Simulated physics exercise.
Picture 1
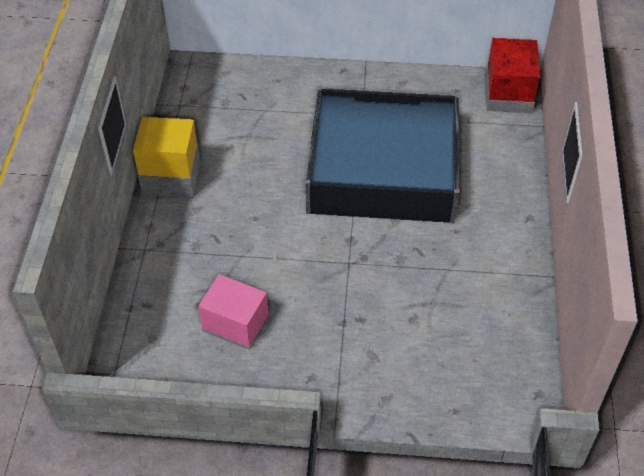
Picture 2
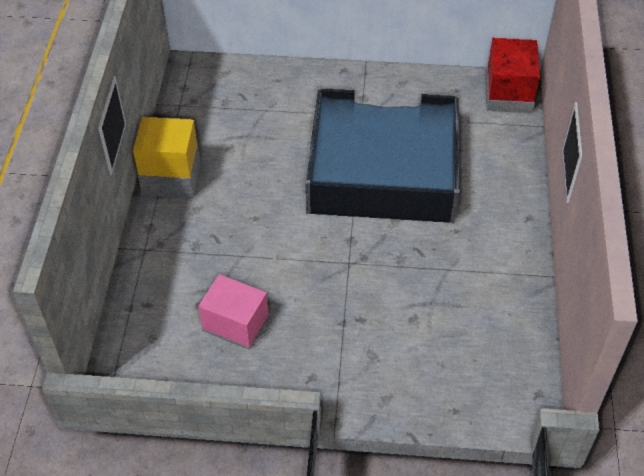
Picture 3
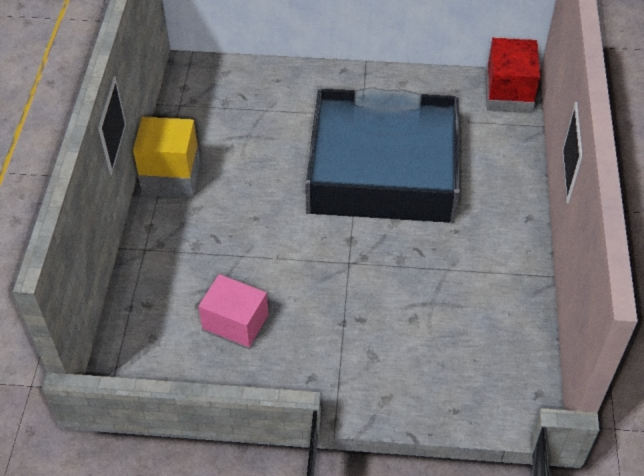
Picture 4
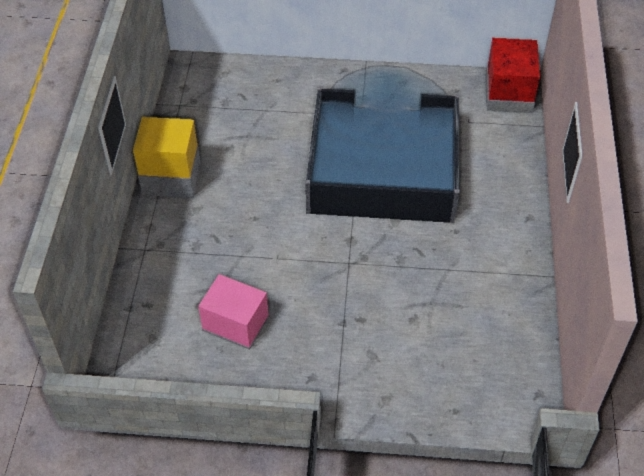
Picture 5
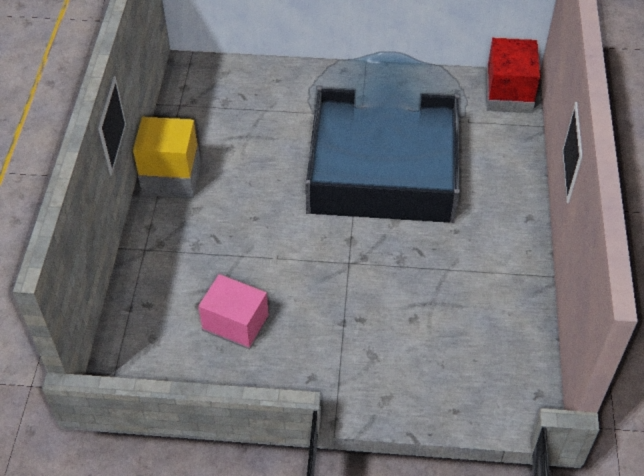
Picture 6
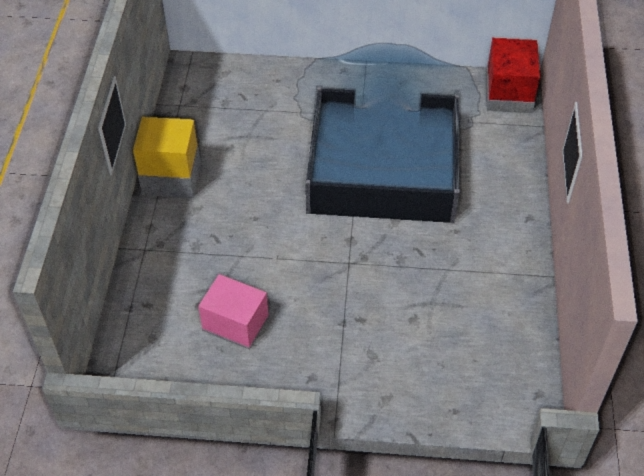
Water pouring through a gap in the far side of a dark open tank, spreading across the grey floor between coloured crates.
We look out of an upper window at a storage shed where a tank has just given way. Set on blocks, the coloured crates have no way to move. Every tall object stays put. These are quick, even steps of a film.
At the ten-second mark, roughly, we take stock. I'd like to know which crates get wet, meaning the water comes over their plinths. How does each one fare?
The yellow crate does not get wet. The red crate does get wet. The pink crate does get wet.
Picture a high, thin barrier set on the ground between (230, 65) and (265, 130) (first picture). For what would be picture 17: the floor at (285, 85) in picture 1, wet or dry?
There: Covered.
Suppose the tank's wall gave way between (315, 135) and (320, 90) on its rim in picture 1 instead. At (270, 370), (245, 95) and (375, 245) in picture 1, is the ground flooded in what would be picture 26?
Point one: Not reached. Point two: Reached. Point three: Not reached.
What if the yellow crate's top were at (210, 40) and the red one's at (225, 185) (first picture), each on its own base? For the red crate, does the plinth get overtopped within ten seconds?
Note: Red crate stays out of reach.
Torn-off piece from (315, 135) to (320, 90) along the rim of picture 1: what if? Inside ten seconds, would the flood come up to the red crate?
In that case, red crate is never flooded.
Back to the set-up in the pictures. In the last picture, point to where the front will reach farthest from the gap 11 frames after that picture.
Close to (171, 52).
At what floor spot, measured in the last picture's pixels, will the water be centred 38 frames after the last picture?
Centre of mass: Roughly (352, 156).
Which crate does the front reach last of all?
It would be the pink-painted one.
A moment on, water covers 10 % of the floor; the yellow crate not reached, the red crate water round its plinth, the pink crate not reached.
Next, water covers 25 % of the floor; the yellow crate not reached, the red crate water round its plinth, the pink crate not reached.
Then, water covers 40 % of the floor; the yellow crate water round its plinth, the red crate water round its plinth, the pink crate not reached.
Later, water covers 65 % of the floor; the yellow crate water round its plinth, the red crate water round its plinth, the pink crate water round its plinth.
In the end, water covers 90 % of the floor; the yellow crate stayed above the water, the red crate was topped, the pink crate was topped.
